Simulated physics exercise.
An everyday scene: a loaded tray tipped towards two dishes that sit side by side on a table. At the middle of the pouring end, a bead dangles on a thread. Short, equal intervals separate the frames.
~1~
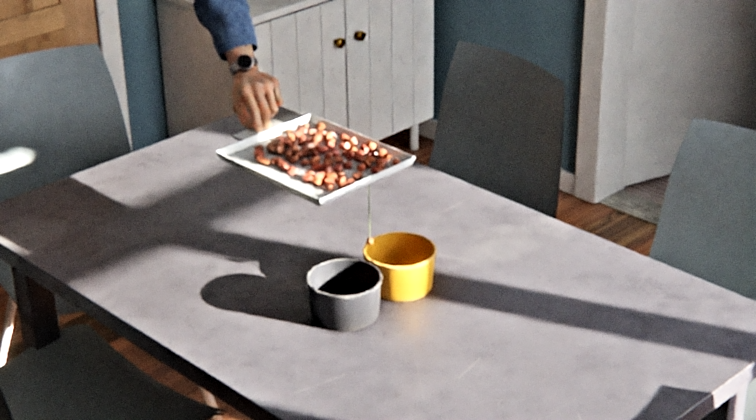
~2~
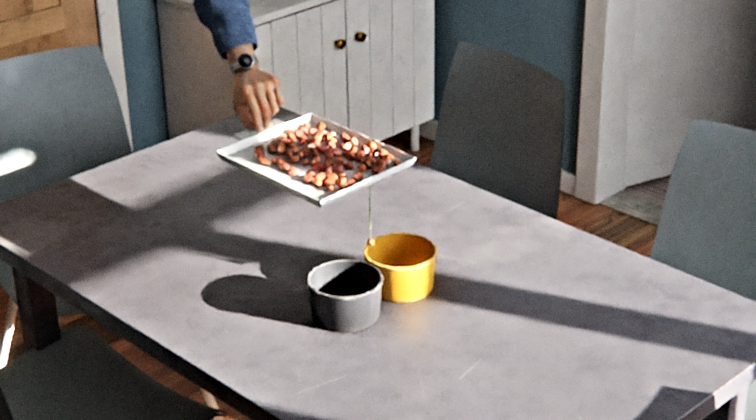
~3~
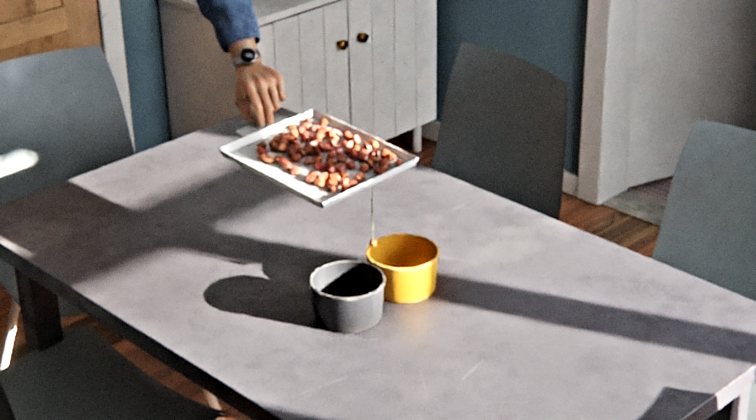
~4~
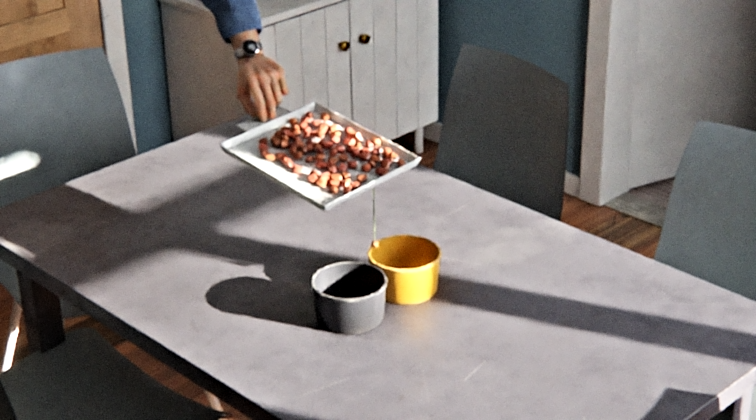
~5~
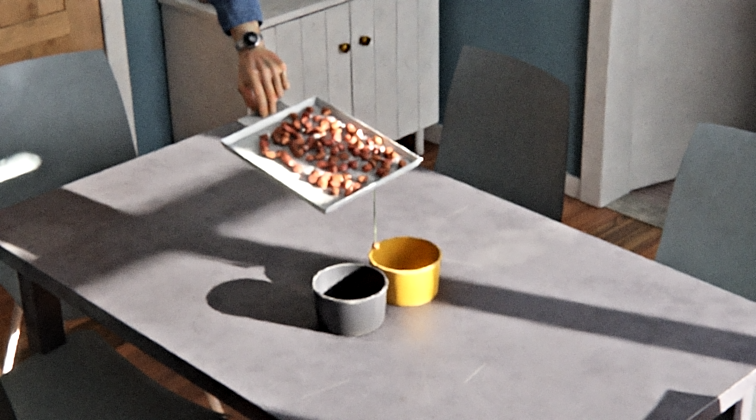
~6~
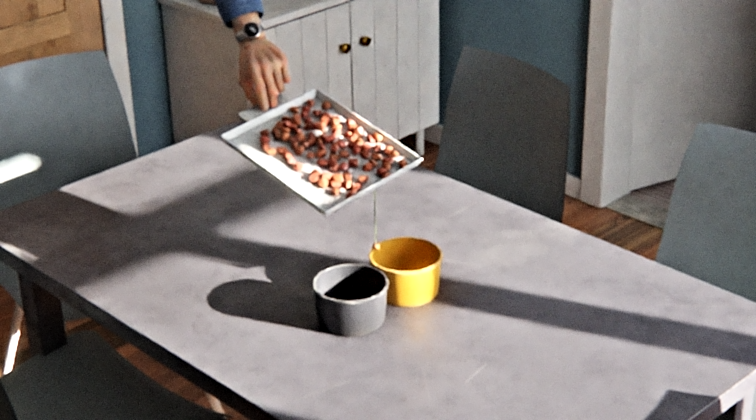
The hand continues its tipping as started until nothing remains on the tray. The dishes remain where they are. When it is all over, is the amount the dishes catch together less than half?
No: Caught: Above half.
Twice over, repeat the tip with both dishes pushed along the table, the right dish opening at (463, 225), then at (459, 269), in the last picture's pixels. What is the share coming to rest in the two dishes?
About 10 per cent first, then about 0 per cent.
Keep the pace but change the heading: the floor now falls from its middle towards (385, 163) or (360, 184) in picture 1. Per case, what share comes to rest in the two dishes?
Case one 30 %; case two 80 %.
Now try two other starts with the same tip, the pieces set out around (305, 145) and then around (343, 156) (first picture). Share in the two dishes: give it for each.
Some 90 and then some 90 per cent.
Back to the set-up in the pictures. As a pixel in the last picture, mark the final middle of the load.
Last view, resting centre - approx. (355, 312).
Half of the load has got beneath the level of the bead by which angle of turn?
I'd say close to 85 degrees.
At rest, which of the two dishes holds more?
I'd say more ends in the left-side one.
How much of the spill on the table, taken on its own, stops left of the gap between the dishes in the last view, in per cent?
Share to the left: Near 40 per cent.
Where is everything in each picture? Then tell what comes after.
In the first picture, corners of the pouring end at (320, 198) and (412, 157), level; middle of the load at (313, 151), bits of crushed brick; left dish at (370, 305); right dish at (425, 276); bead on its thread at (370, 241).
In the second picture, corners of the pouring end at (320, 199) and (412, 158), level; middle of the load at (314, 151).
In the third picture, corners of the pouring end at (323, 201) and (415, 158), tipped barely, lowest at the left corner; middle of the load at (316, 149).
In the fourth picture, corners of the pouring end at (325, 204) and (417, 158), tipped a little, lowest at the left corner; middle of the load at (318, 147).
In the fifth picture, corners of the pouring end at (326, 207) and (418, 158), tipped a little, lowest at the left corner; middle of the load at (319, 145).
In the sixth picture, corners of the pouring end at (326, 209) and (418, 158), tipped a little, lowest at the left corner; middle of the load at (319, 141); left dish at (376, 310); right dish at (431, 281).
Soon, tray tipped steeply; nearly all on the tray; a stray few in the air.
A while on, tray tipped right over; a small part on the tray; about half in the left dish; a small part in the right dish; a small part outside both; a small part in the air.
Towards the end, tray tipped past a quarter turn; about two thirds in the left dish; a small part in the right dish; a small part outside both.
Finally, tray tipped past a quarter turn; about two thirds in the left dish; a small part in the right dish; a small part outside both.
